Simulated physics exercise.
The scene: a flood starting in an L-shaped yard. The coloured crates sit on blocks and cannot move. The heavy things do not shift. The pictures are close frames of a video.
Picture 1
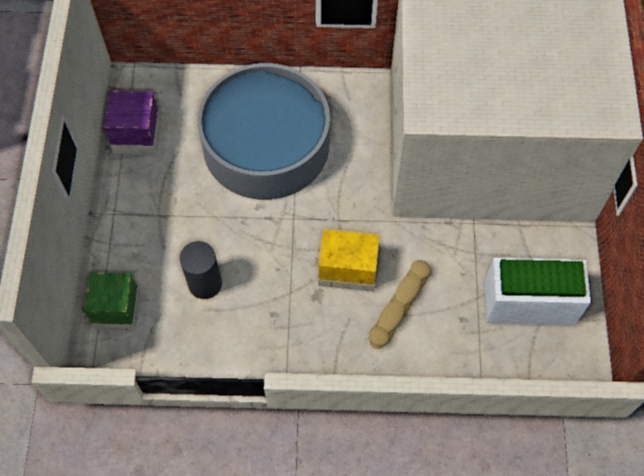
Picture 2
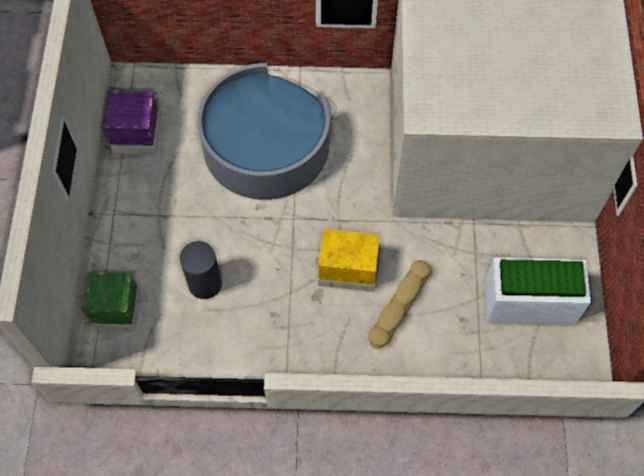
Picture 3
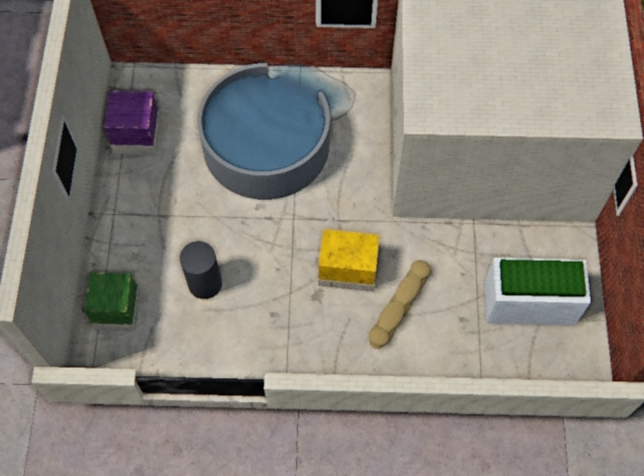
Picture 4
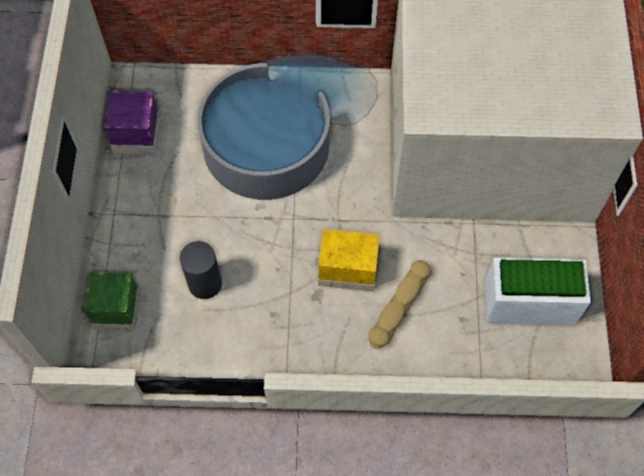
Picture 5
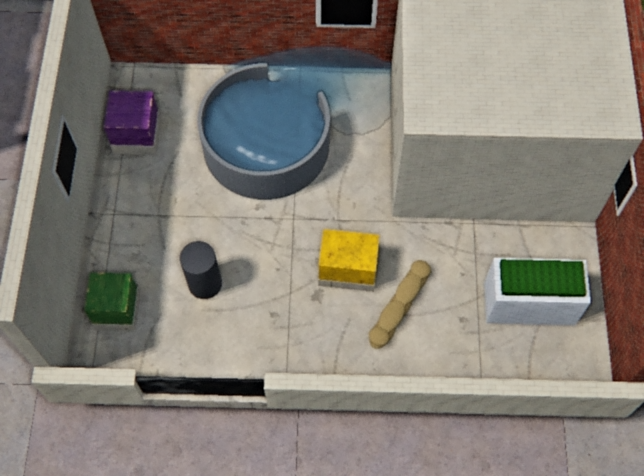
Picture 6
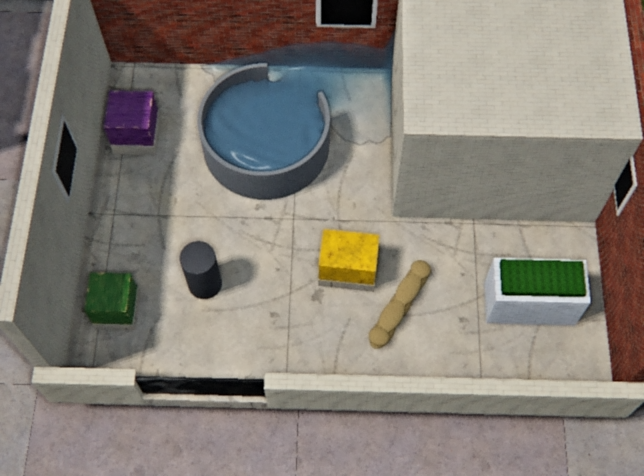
A round grey tank opens at its far side and water spreads across the yard floor.
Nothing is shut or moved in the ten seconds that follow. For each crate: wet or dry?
One by one: The yellow crate gets wet; the purple crate stays dry; the green crate stays dry.
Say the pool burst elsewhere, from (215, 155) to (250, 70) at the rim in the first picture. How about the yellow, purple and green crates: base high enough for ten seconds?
My reading: Yellow crate remains dry, purple crate is topped, green crate is wetted.
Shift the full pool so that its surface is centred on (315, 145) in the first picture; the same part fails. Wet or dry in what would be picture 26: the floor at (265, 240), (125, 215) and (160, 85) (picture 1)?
In that order: Flooded, awash, awash.
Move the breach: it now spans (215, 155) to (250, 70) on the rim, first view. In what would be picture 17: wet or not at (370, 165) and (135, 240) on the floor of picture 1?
In turn: Clear, awash.
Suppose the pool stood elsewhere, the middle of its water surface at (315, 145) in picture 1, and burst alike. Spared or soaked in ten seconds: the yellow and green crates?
In short: Yellow stays dry; green stays dry.
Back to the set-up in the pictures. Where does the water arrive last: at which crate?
Last comes the green-painted one.
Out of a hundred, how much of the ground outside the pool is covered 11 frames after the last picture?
Near 30 in a hundred.
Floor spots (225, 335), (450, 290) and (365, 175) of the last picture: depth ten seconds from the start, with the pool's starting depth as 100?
About 10, 2 and 6 per cent.
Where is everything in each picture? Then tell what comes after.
Still water in the round tank at (264, 120), in the first frame.
The front is at (333, 109), out from the gap on the round tank's far side, in the second frame.
The front is at (350, 95), out from the gap on the round tank's far side, in the third frame.
Water pours out on the round tank's far side and has run to (370, 81), in the fourth frame.
The front is at (391, 71), out from the gap on the round tank's far side, in the fifth frame.
The front is at (208, 66), out from the gap on the round tank's far side, in the sixth frame.
A moment on, water covers 20 % of the floor; the yellow crate not reached, the purple crate water round its plinth, the green crate not reached.
Next, water covers 30 % of the floor; the yellow crate water round its plinth, the purple crate water round its plinth, the green crate not reached.
Then, water covers 60 % of the floor; the yellow crate water round its plinth, the purple crate water round its plinth, the green crate not reached.
Later, water covers 80 % of the floor; the yellow crate water round its plinth, the purple crate water round its plinth, the green crate water round its plinth.
In the end, water covers 100 % of the floor; the yellow crate was topped, the purple crate stayed above the water, the green crate stayed above the water.
